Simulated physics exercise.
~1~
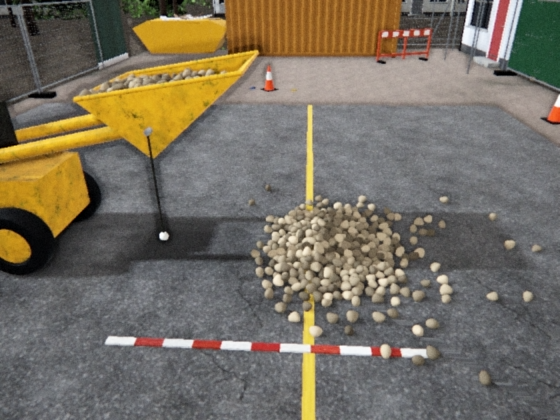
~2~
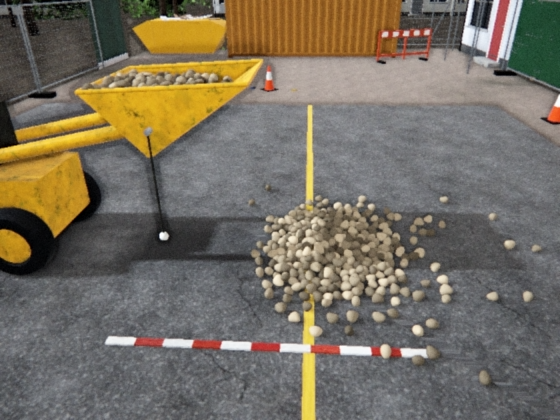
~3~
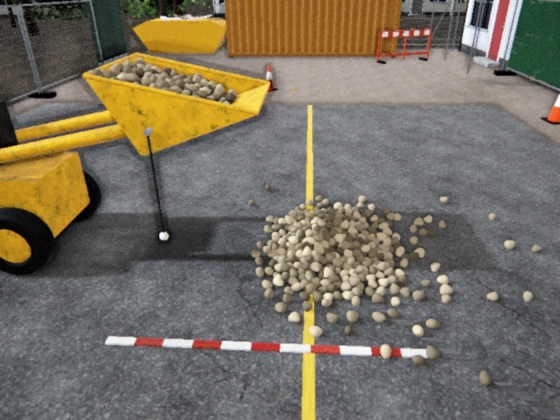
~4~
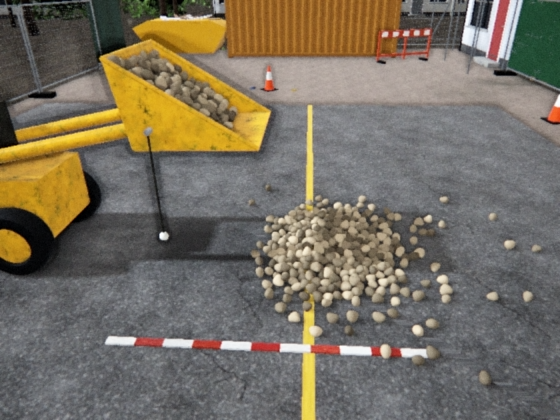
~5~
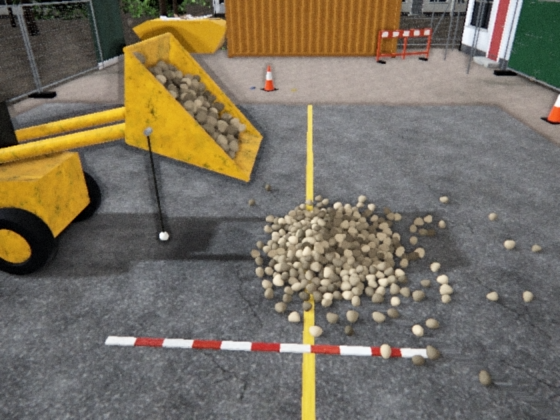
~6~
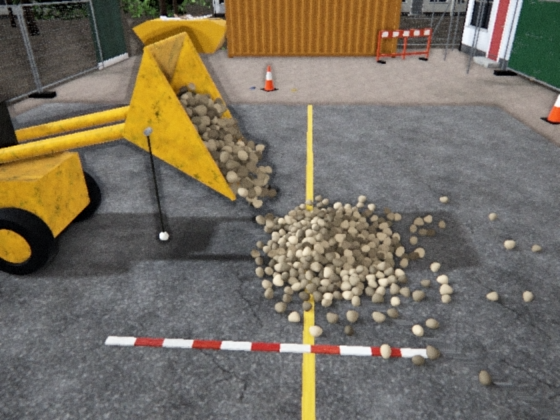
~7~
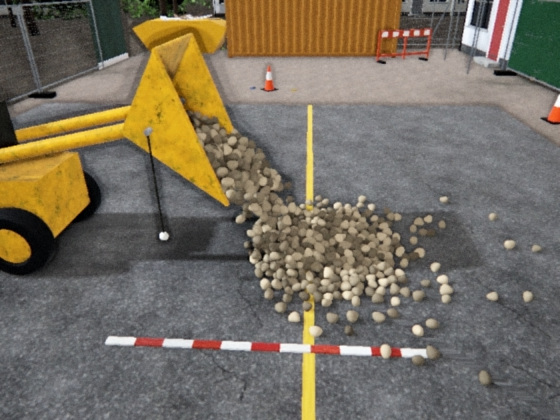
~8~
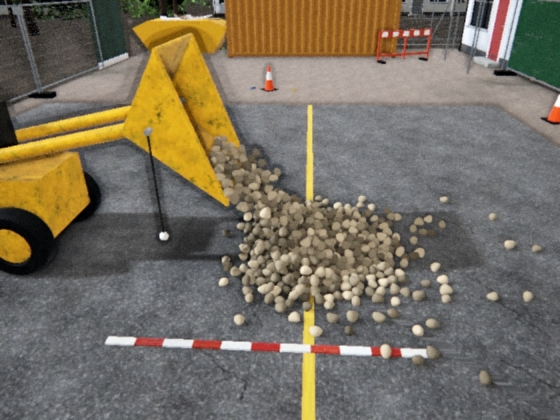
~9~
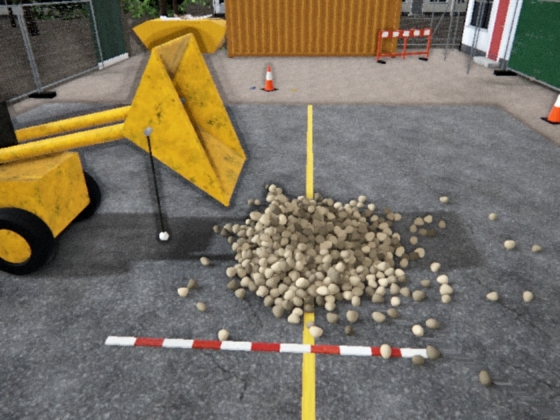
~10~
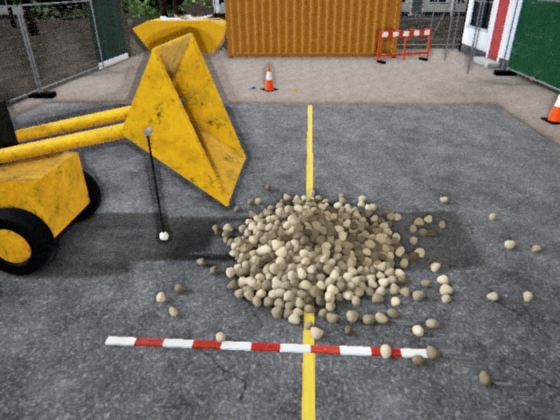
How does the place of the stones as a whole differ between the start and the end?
At the start the stones are split between the raised bucket on the left and a pile on the ground. By the end they all lie on the ground, so their middle is lower and further right.
